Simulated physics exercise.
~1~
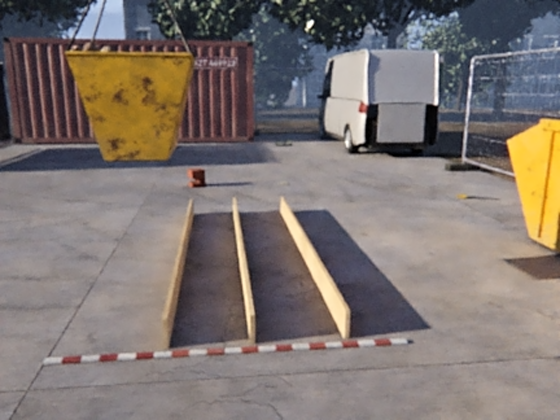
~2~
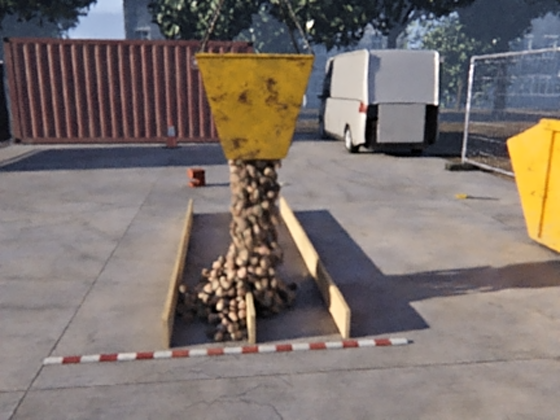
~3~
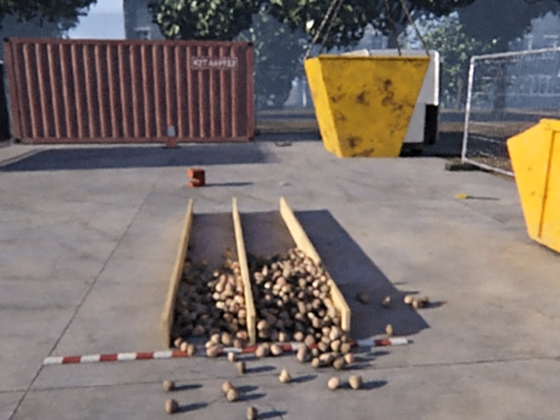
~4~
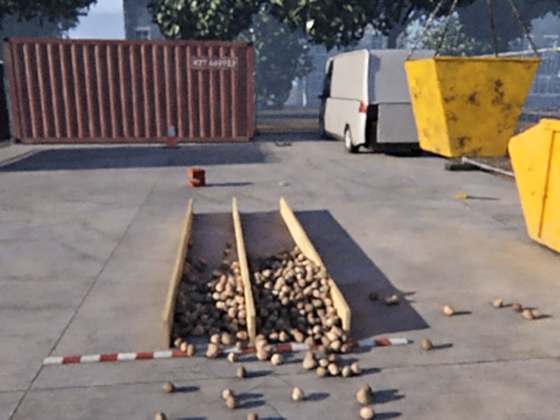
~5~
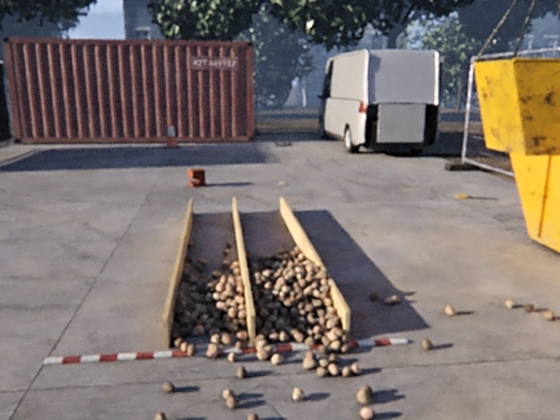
Paved yard with container and van, a yellow skip moving right, dumping cobbles into two planked bays, more in the right, some scattering beyond.
